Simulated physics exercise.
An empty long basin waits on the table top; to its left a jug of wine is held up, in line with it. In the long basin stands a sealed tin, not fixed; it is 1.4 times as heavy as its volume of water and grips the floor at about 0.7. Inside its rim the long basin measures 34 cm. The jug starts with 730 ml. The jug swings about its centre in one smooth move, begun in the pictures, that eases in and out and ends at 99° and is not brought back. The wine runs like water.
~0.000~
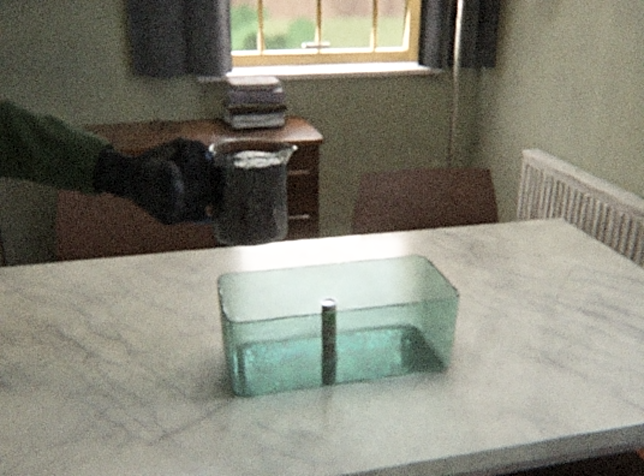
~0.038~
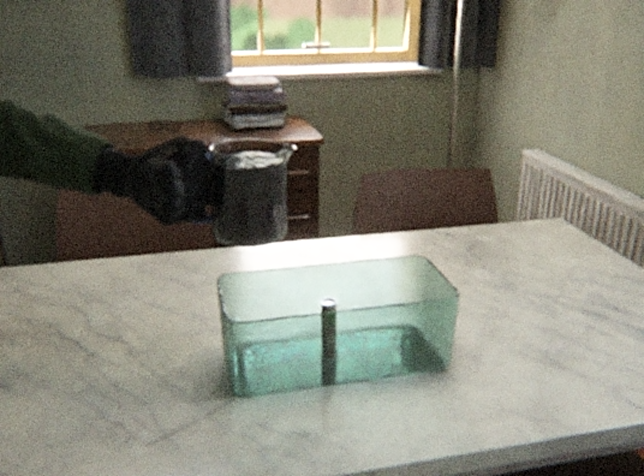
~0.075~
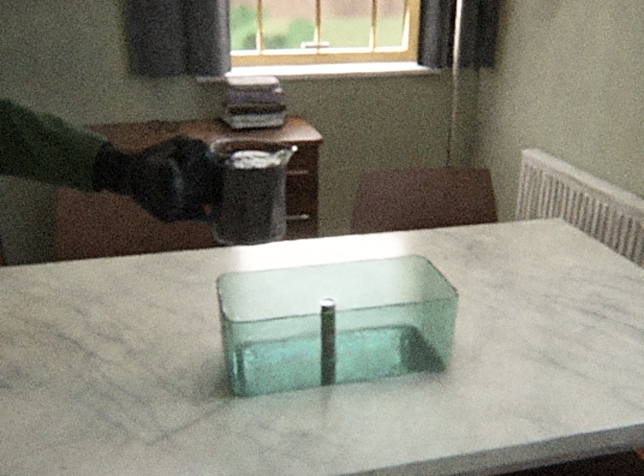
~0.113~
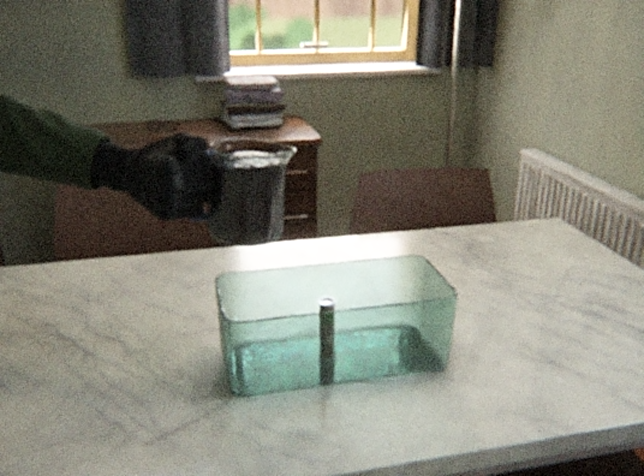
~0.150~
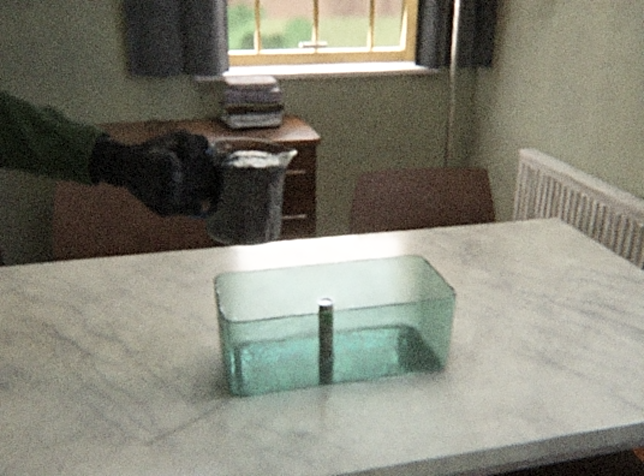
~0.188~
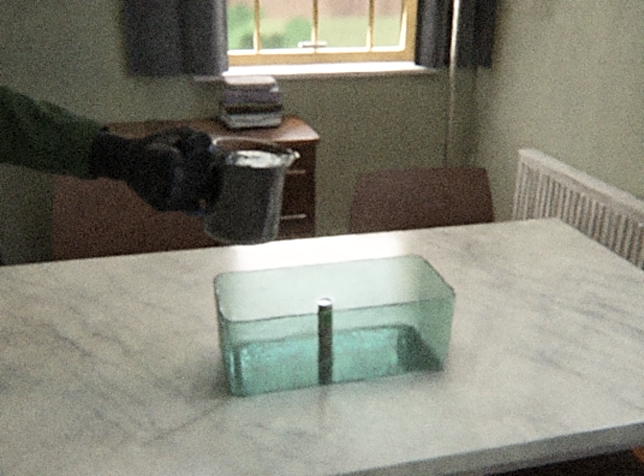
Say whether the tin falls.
It stays up.
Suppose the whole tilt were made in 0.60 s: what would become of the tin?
Then it remains upright.
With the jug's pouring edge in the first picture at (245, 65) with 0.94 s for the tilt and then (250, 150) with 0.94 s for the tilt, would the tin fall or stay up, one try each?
First it goes over; then it goes over.
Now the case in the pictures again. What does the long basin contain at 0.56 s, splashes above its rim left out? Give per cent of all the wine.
Some 2 per cent.
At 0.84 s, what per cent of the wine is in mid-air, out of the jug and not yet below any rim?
Some 24 per cent.
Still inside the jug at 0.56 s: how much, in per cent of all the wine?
About 84 per cent.
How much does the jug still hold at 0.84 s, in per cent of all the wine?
About 38 per cent.
After 0.56 s the tilt is 65° and 85 per cent is still to pour; the tin stands where it began.
After 0.84 s the tilt is 96° and 39 per cent is still to pour; the tin stands where it began.
After 1.13 s the tilt is 99° and 9 per cent is still to pour; the tin stands where it began.
After 1.44 s the tilt is 99° and 2 per cent is still to pour; the tin stands where it began.
In the end the tin stands where it began.
